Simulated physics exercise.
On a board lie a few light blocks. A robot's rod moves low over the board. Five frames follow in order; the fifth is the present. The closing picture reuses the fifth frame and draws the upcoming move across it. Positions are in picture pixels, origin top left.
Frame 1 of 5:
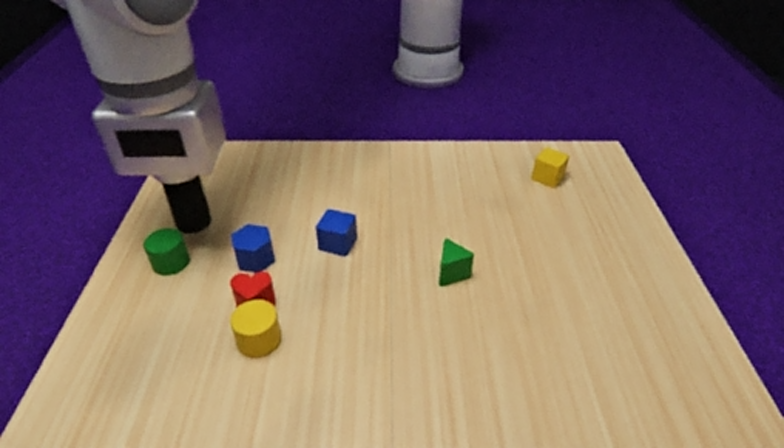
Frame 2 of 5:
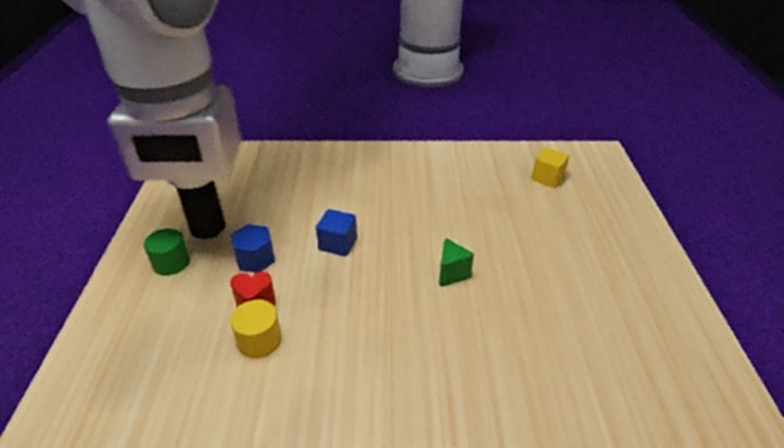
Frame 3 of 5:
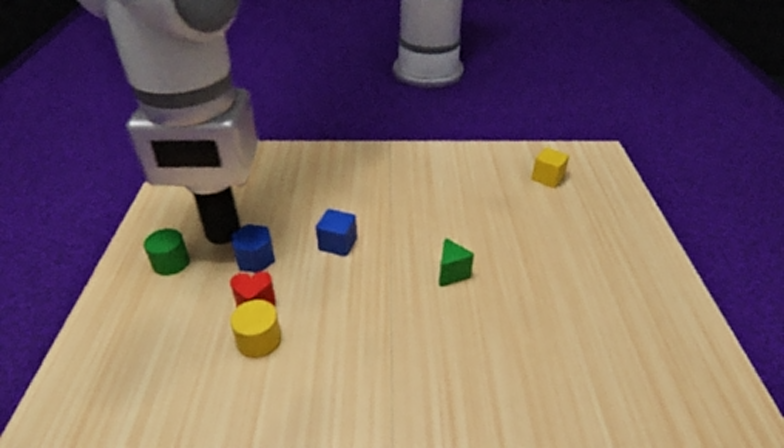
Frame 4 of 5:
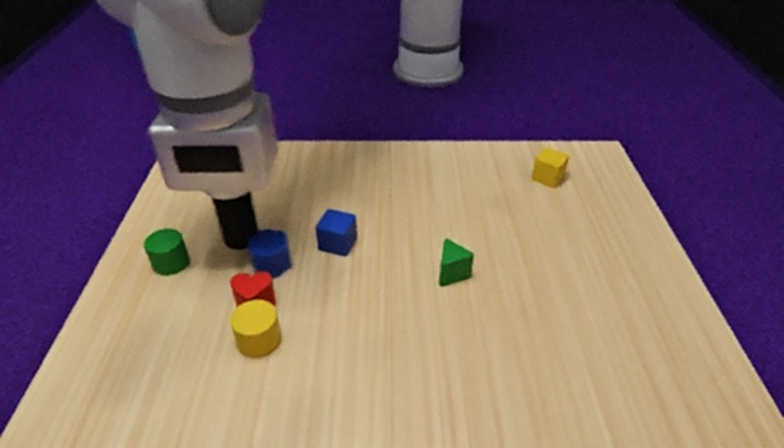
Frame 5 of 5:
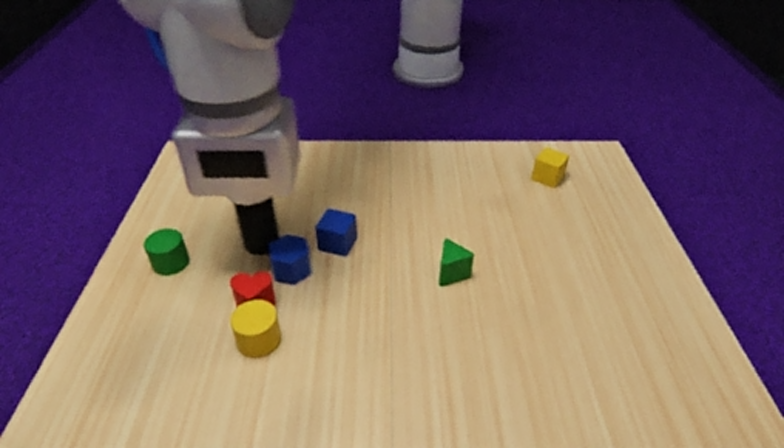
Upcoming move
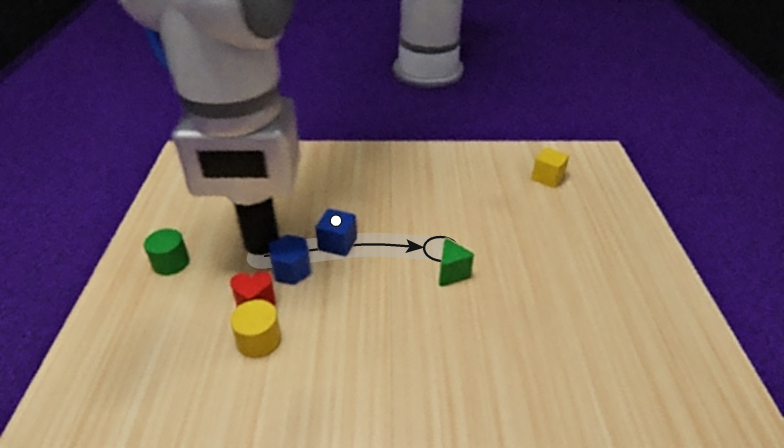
A pale wooden board on a purple surface is seen from above at an angle, the view staying still. On it lie a green cylinder at left, a blue hexagonal block, a blue cube, a red heart above a yellow cylinder, a green triangular block right of centre and a yellow cube at upper right. A robot arm's black rod slides rightward from beside the green cylinder, then pushes the blue hexagonal block a short way right and slightly nearer.
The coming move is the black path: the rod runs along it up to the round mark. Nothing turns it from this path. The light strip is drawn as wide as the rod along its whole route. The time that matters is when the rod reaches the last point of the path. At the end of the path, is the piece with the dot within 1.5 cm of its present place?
No
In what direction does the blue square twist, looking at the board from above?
Viewed from overhead, the blue square winds up turned anticlockwise.
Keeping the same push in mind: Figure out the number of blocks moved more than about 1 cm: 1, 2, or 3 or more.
A pair of blocks is moved.
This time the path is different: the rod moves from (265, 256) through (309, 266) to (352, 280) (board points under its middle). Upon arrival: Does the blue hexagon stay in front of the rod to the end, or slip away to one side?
It rides in front to the end.
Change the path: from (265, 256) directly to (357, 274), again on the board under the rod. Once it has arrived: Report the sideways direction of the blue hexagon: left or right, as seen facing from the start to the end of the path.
Heads right.
The drawn path runs from (265, 256) over (325, 249) and (383, 245) to (441, 249); the dot is on the blue square.
On the path given first. One third of the way, rod at (323, 236); blue hexagon at (321, 253), turned 75° clockwise; blue square at (358, 215), turned 15° anticlockwise.
Two thirds of the way, rod at (384, 232); blue hexagon at (321, 253), turned 75° clockwise; blue square at (397, 202), turned 100° anticlockwise.
At the end, rod at (443, 236); red heart block not moved; blue hexagon at (321, 253), turned 75° clockwise; blue square at (398, 201), turned 105° anticlockwise; green triangular block not moved.
